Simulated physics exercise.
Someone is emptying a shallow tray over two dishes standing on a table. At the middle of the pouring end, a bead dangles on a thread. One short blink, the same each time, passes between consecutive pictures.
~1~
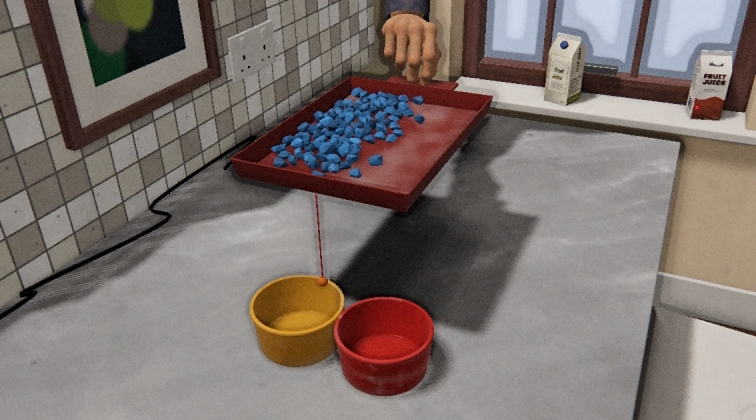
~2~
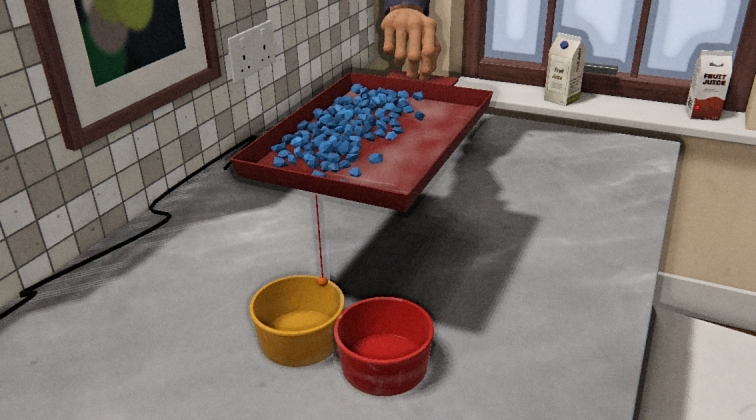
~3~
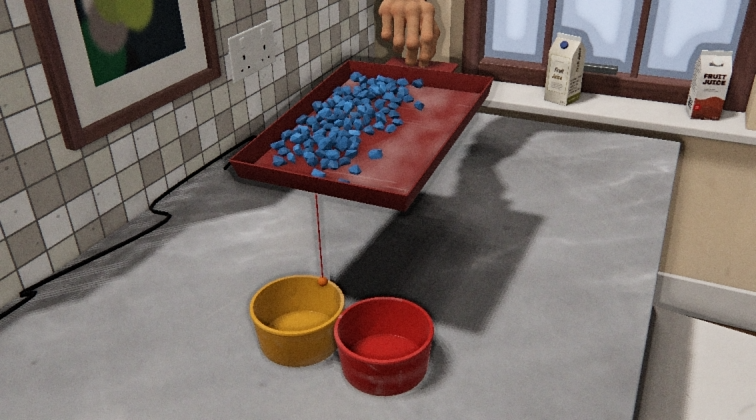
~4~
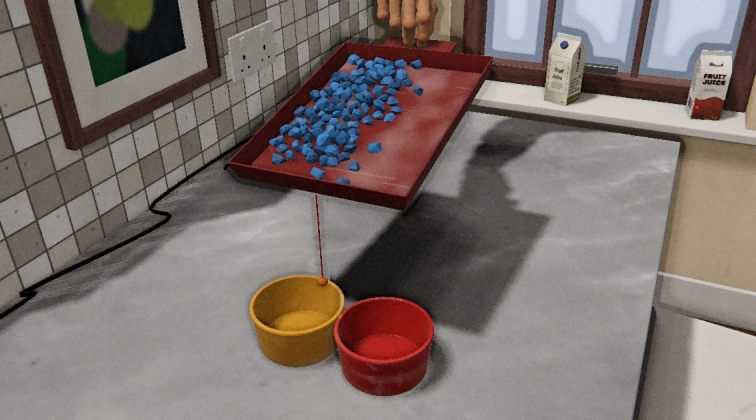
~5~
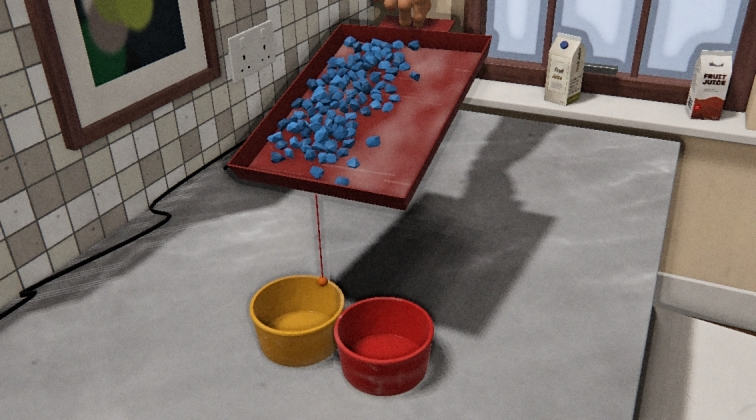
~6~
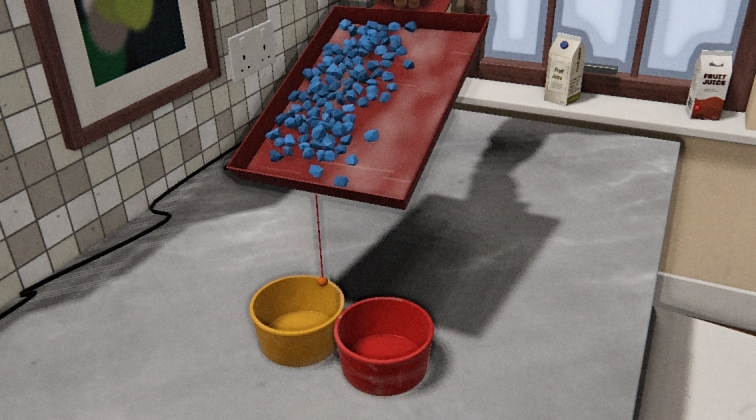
In this clip, a hand at the far end of a red tray of blue stones raises that end steadily, tilting the tray toward a yellow dish and a red dish, while the stones stay bunched and a bead hangs still.
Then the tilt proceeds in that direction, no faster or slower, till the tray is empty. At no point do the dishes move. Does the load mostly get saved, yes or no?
No, less than half is saved.
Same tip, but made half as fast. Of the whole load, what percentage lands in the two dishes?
That works out at about 50 percent.
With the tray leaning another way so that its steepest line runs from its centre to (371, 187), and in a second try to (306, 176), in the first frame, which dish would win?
Outcome by order - one: Right side; two: Left side.
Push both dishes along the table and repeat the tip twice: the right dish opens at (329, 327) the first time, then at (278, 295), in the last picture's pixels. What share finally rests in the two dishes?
Close to 80 in a hundred first, close to 30 in a hundred second.
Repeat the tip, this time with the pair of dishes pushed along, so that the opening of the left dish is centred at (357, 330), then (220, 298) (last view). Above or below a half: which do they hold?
For the two tries in order: Not as much as half, exceeding half.
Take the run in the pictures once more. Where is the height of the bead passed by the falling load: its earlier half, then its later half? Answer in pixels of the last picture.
The opening part goes through (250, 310); what follows goes through (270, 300).
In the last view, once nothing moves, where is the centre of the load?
(261, 364).
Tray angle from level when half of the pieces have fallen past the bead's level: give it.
It has tipped about 95 degrees.
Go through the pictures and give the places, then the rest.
In the first picture, corners of the pouring end at (237, 157) and (405, 191), level; middle of the load at (355, 129), aquarium stones; left dish at (275, 345); right dish at (364, 374); bead on its thread at (323, 281).
In the second picture, corners of the pouring end at (237, 158) and (405, 191), level; middle of the load at (355, 127).
In the third picture, corners of the pouring end at (236, 159) and (404, 192), tipped barely, level across its low end; middle of the load at (355, 120).
In the fourth picture, corners of the pouring end at (235, 160) and (403, 192), tipped a little, level across its low end; middle of the load at (353, 109).
In the fifth picture, corners of the pouring end at (233, 162) and (402, 193), tipped clearly, level across its low end; middle of the load at (350, 99).
In the sixth picture, corners of the pouring end at (232, 164) and (401, 195), tipped clearly, level across its low end; middle of the load at (347, 89); left dish at (275, 345); right dish at (364, 374).
Soon, tray tipped steeply; nearly all on the tray; a stray few in the air.
A while on, tray tipped past a quarter turn; about a third on the tray; a small part in the left dish; about half outside both; a small part in the air.
Towards the end, tray tipped past a quarter turn; a small part in the right dish; about a third in the left dish; about two thirds outside both.
Finally, tray tipped past a quarter turn; a small part in the right dish; about a third in the left dish; about two thirds outside both.
